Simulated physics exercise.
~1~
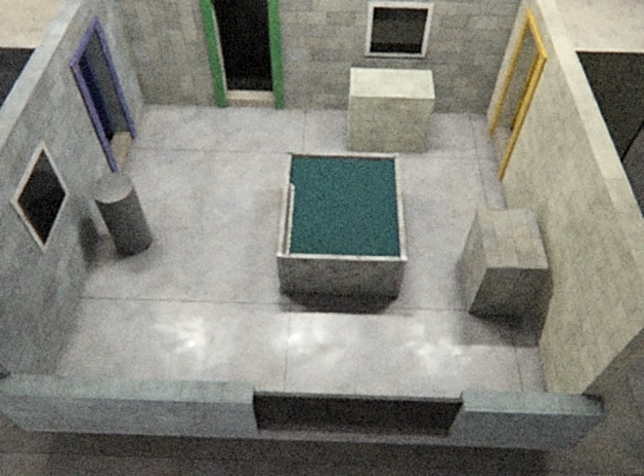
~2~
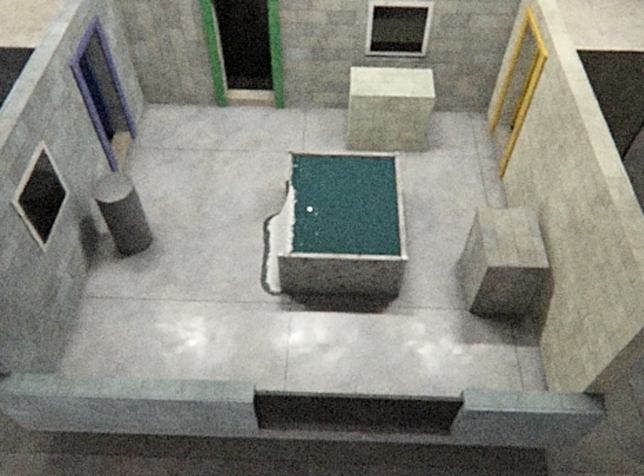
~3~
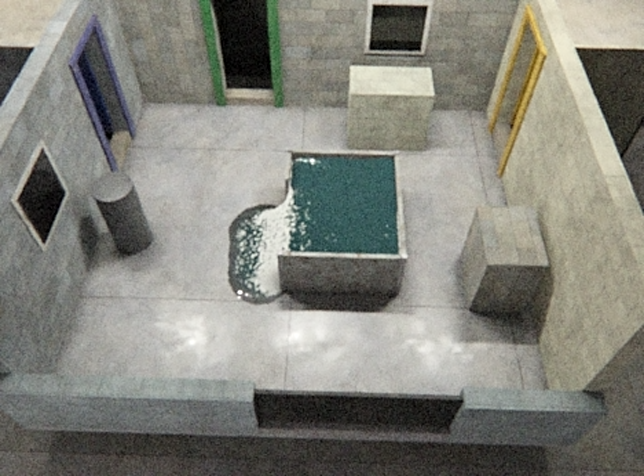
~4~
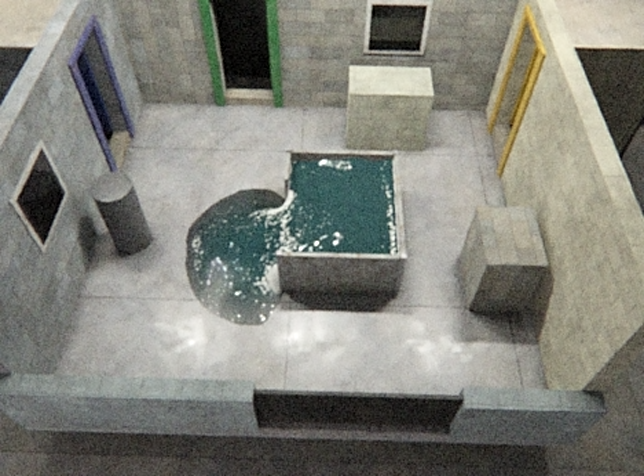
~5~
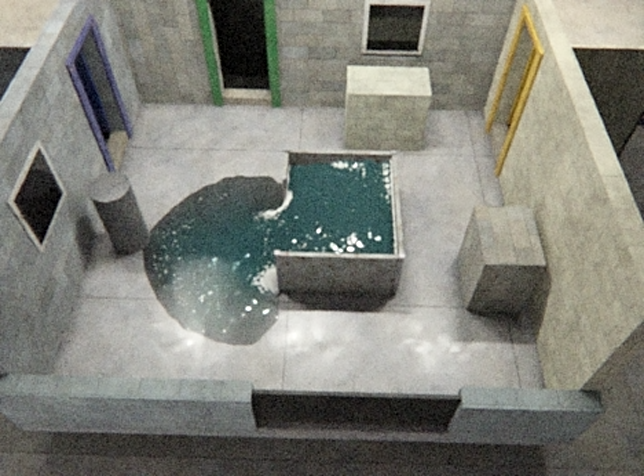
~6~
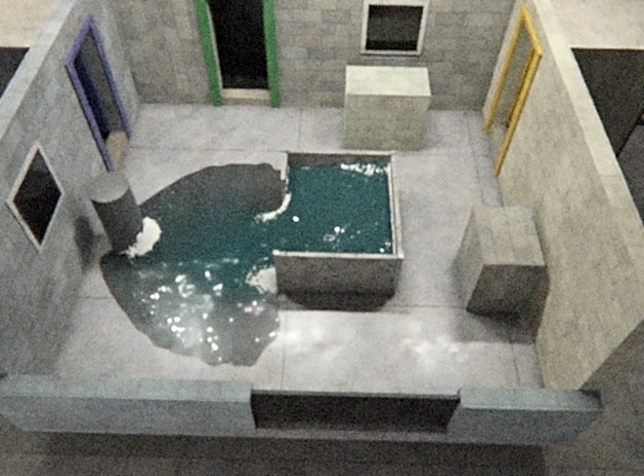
An open tank's left side gives way and water spreads across the floor around a grey cylinder.
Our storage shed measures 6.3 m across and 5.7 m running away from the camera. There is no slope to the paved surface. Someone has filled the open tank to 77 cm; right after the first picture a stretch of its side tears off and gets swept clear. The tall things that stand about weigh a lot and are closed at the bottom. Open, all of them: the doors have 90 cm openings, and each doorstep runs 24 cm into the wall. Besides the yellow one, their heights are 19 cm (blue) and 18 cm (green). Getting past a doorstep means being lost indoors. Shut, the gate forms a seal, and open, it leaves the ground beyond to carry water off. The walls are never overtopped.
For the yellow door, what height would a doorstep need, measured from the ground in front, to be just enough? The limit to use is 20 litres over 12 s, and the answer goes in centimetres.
Around 7.5 cm above the ground in front.
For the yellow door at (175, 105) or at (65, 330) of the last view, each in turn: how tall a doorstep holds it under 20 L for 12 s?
Roughly 21 cm for the first and 28 cm for the second.
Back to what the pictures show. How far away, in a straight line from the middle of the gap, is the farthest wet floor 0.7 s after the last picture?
3.6 m.
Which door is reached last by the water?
The yellow one.
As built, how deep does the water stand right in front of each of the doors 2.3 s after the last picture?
Depth at yellow 0 cm, at blue 15 cm, at green 6 cm.
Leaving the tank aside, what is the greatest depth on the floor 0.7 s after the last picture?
Max depth: Around 41 cm.
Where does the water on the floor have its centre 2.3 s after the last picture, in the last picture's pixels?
Look at about (208, 249) in the last view.
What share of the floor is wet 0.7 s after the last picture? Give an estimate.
Close to 35 per cent of it is wet.
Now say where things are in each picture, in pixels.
The open tank at (342, 206) is whole and still, 77 cm deep; the yellow door at (512, 108) is dry, in the first picture.
The gap is at (288, 239), the front 0.3 m out at (268, 232); the back of the open tank holds 77 cm, in the second picture.
The gap is at (287, 240), the front 0.8 m out at (234, 240); the back of the open tank holds 75 cm, in the third picture.
The front is at (191, 251), 1.4 m from the gap at (287, 241); 2.5 m2 of floor is wet, 67 cm left at the back, in the fourth picture.
Water pours out at (285, 242) and has run 2.0 m, to (149, 251); about 7 cm deep outside, 66 cm at the back, in the fifth picture.
The front is at (106, 266), 2.6 m from the gap at (284, 242); 6.0 m2 of floor is wet, 63 cm left at the back; 3.6 m in a straight line remain to the yellow door at (508, 106), in the sixth picture.
Then, 0.7 s after the last picture water covers 35 % of the floor, deepest (41 cm) near (77, 290); it has not reached the yellow door.
Then, 2.3 s after the last picture water covers 45 % of the floor, deepest (29 cm) near (137, 113); it has not reached the yellow door.
Then, 11.3 s after the last picture water covers 100 % of the floor, deepest (12 cm) near (472, 149); 12 cm at the yellow door, 0 litres in over its 27 cm doorstep.
At the yellow door as built, the water peaked near 13 cm, 10.1 s after the last picture.
With a doorstep of 6.5 cm, 30 litres would have come in within the 12 s; with 8.5 cm, 11 litres. So under 20 litres takes about 7.5 cm.
